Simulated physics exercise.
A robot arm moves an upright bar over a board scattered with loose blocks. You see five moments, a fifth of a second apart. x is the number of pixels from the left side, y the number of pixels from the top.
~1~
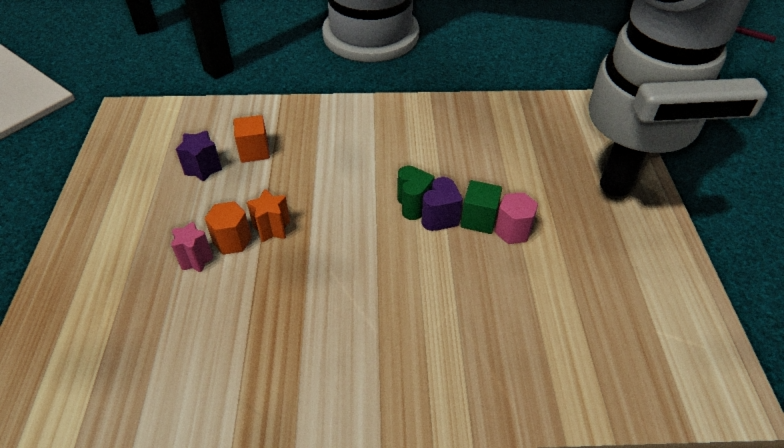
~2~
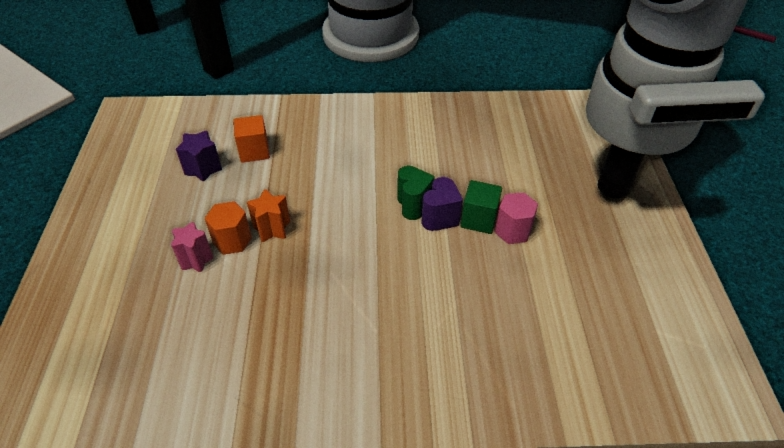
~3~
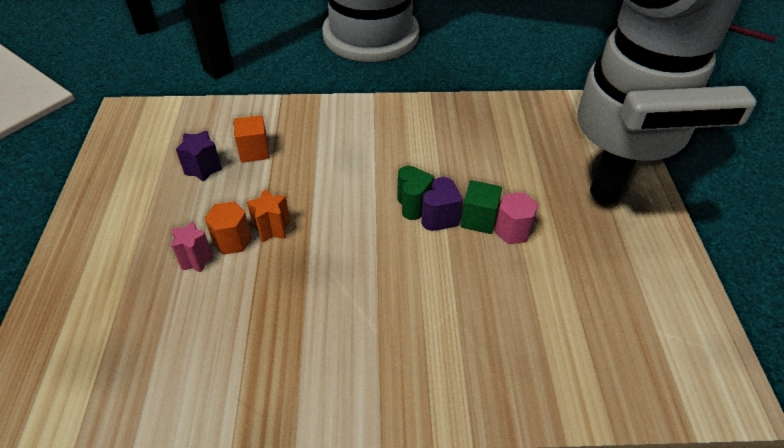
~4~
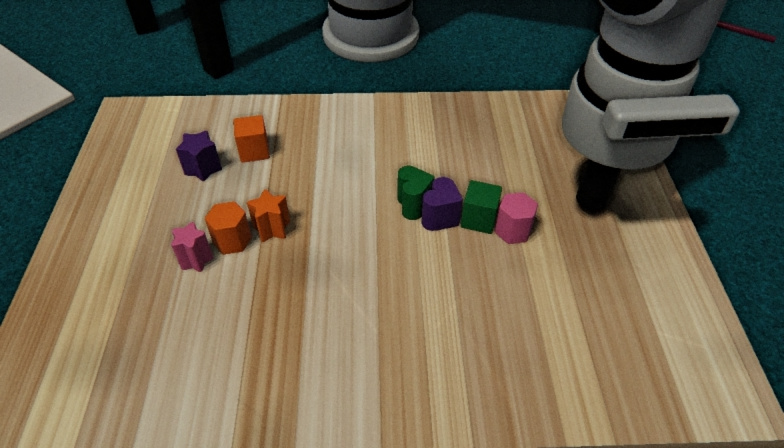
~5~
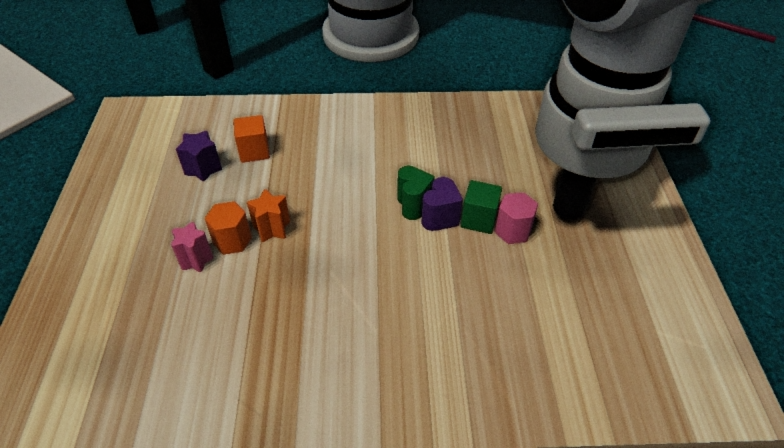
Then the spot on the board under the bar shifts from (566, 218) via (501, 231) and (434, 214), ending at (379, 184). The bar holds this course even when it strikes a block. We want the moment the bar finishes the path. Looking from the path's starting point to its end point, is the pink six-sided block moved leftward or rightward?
Left side.
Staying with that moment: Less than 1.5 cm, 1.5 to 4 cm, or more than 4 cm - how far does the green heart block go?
It's set to move over 4 cm.
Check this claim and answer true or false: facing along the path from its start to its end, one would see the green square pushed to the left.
True.
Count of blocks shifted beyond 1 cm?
I expect three or more blocks to move.
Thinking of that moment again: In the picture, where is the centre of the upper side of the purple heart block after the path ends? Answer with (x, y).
Put as a pixel place, it's (343, 200).
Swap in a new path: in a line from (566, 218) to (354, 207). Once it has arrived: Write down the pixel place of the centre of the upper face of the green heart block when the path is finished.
Somewhere near (351, 159).
The first path, step by step. One third of the way, bar at (502, 222); green heart block at (409, 176); purple heart block at (432, 192), turned 15° clockwise; green square at (471, 198); pink six-sided block at (492, 229).
Two thirds of the way, bar at (433, 204); green heart block at (384, 165), turned 60° clockwise; purple heart block at (369, 193); green square at (401, 188), turned 25° anticlockwise; pink six-sided block at (486, 231).
At the end, bar at (379, 175); green heart block at (352, 148), turned 75° clockwise; purple heart block at (343, 200), turned 15° anticlockwise; green square at (372, 183), turned 65° anticlockwise; pink six-sided block at (486, 231).
